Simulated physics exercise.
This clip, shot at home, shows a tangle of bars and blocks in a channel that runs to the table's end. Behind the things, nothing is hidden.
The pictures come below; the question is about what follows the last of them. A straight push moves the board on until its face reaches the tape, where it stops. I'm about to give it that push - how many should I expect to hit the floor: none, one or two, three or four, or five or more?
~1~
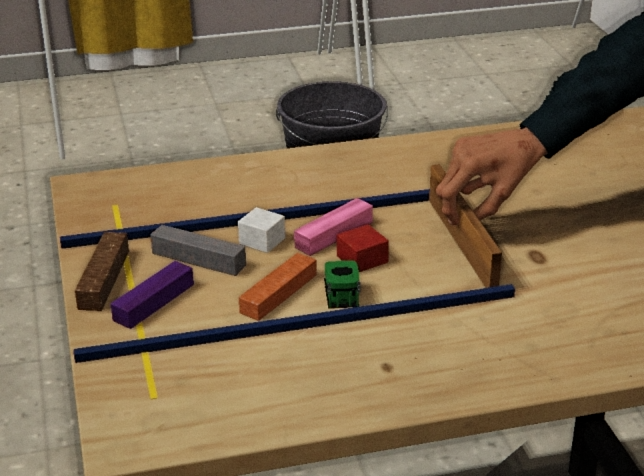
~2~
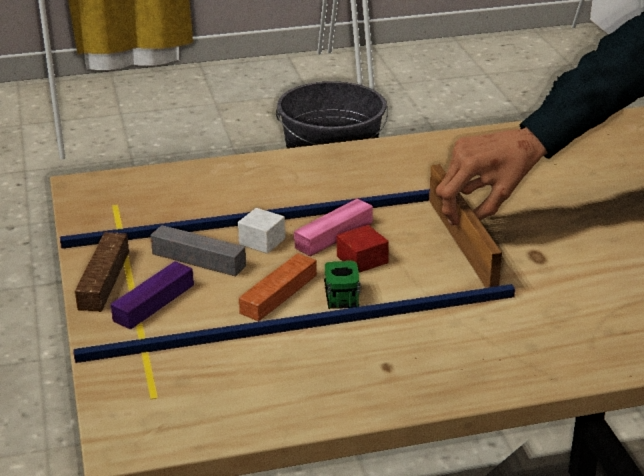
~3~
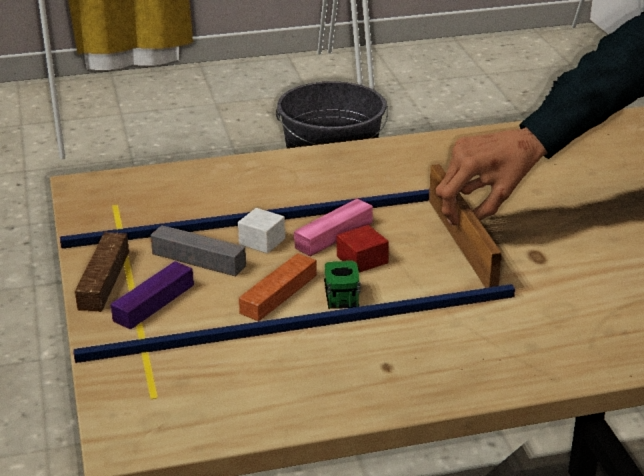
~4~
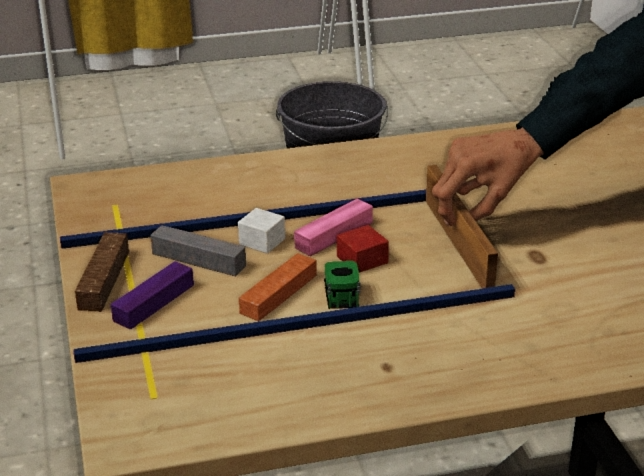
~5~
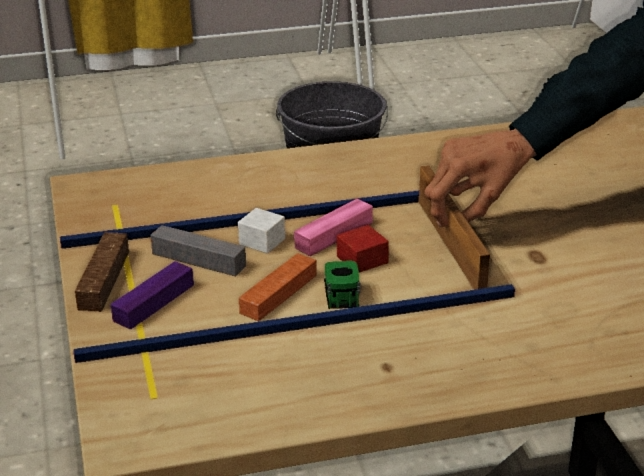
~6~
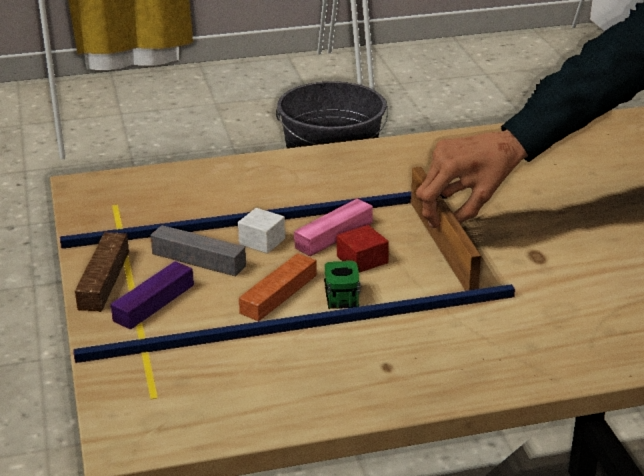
Expect three or four.
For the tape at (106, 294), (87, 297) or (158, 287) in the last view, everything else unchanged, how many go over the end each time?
Respectively 5, 6 and 2.
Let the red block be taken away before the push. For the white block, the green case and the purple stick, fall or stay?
White block: Is still there; green case: Is still there; purple stick: Is gone.
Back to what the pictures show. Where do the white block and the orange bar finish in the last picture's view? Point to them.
White block: (63, 247); orange bar: (77, 327).
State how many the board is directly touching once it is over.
3 in contact.
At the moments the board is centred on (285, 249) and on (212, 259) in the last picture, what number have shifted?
Counts: 6, 8.
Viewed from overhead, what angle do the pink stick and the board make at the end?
The angle is about 35 degrees.
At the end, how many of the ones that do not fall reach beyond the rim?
That comes to 3 of them.
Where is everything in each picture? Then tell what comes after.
The first frame shows brown bar (103, 270); purple stick (153, 294); grey bar (198, 250); board (463, 225); tape (132, 290).
The second frame shows purple stick (153, 294); orange bar (279, 286).
The third frame shows grey bar (198, 250); board (463, 225).
The fourth frame shows brown bar (103, 271); green case (342, 284).
The fifth frame shows purple stick (153, 294); red block (363, 249).
The sixth frame shows brown bar (103, 271); purple stick (153, 294); grey bar (198, 250); board (443, 228); tape (132, 290).
A little later, none off yet; brown bar at rest near (103, 271); purple stick at rest near (153, 294); grey bar moving near (191, 250).
When it is over, the number that fall off is three or four; down, grey bar, purple stick and brown bar.
